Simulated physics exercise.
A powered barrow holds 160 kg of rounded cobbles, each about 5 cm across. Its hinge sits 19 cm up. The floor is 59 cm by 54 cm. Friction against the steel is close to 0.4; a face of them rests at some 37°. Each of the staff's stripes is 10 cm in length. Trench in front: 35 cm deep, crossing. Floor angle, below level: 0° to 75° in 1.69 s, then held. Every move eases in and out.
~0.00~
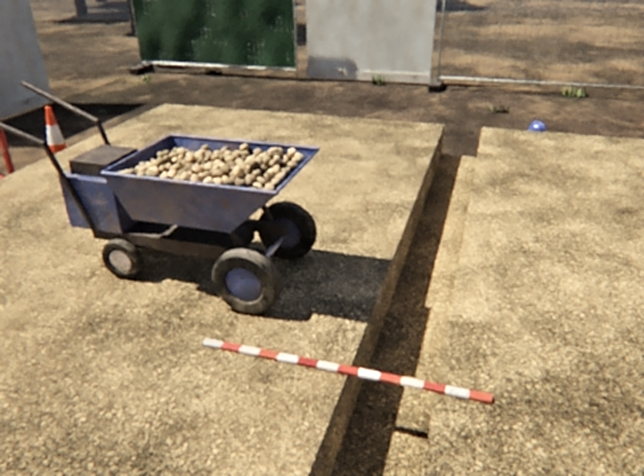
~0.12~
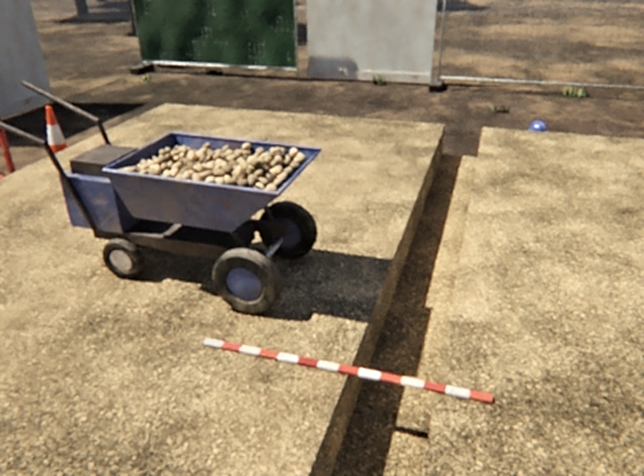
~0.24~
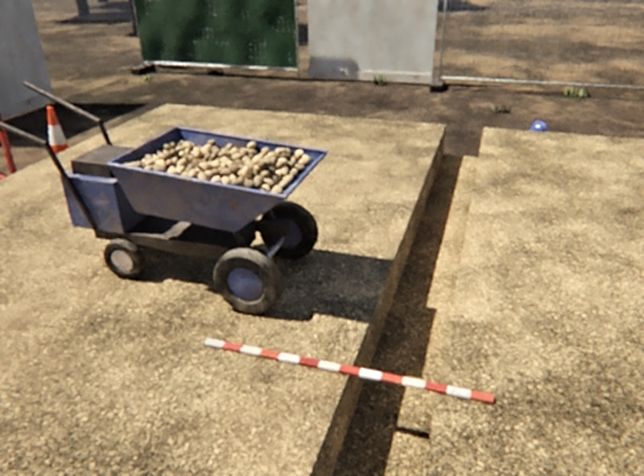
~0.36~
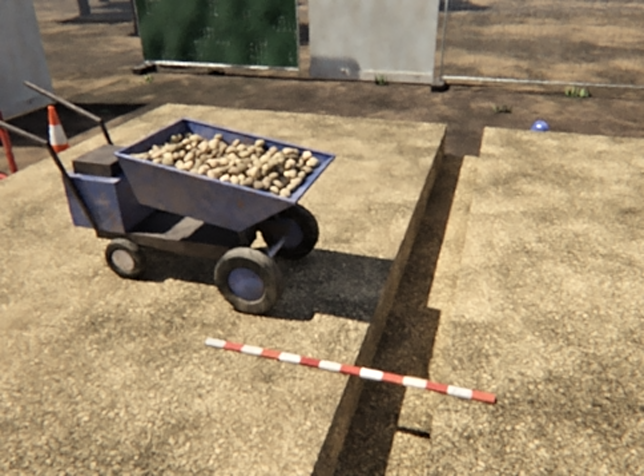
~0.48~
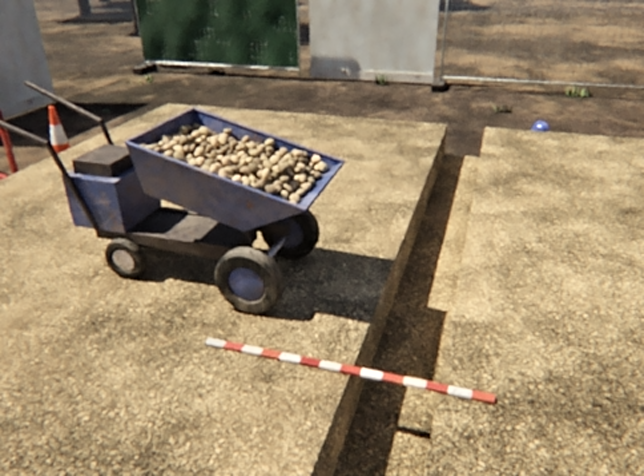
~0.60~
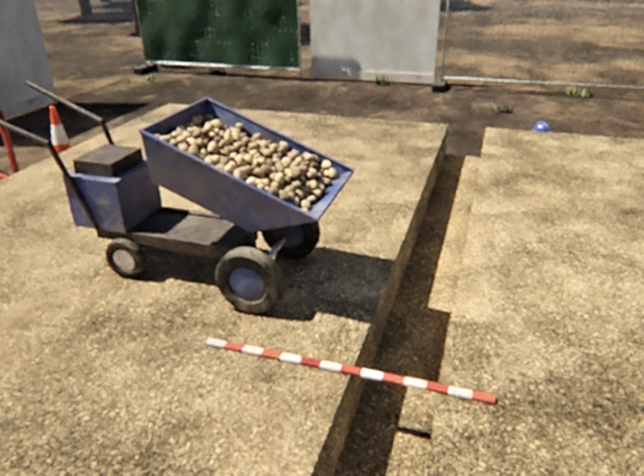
The clip opens on a blue wheeled barrow heaped with pale rounded stones, standing left of a narrow trench, with a red-and-white striped staff on the ground. The tray begins nearly level, then tilts steadily, its rear rising and its front lip dipping rightward, while the wheels stay put.
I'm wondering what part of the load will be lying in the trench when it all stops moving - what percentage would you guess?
I would guess about 100 per cent.
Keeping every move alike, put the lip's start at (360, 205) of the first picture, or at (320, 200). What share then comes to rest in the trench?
Roughly 25 percent for the first, and 75 percent for the second.
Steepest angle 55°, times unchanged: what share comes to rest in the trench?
Some 90% would finish there.
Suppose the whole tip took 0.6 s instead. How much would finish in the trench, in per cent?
It'd be some 90 per cent.
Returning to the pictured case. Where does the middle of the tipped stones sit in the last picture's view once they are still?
Their centre sits close to (415, 342).
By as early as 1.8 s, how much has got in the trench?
By that point it's something like 80 in a hundred.
After 1.3 s the floor is at 63°; 95 % in the tray, 2 % short of the trench, 3 % in the trench; the foremost stones are at (398, 283).
After 1.8 s the floor is at 75°; 18 % in the tray, 1 % short of the trench, 81 % in the trench; the foremost stones are at (443, 353).
After 2.1 s the floor is at 75°; 1 % in the tray, 99 % in the trench; the foremost stones are at (442, 363).
After 4.1 s the floor is at 75°; 0 % in the tray, 100 % in the trench; the foremost stones are at (443, 359).
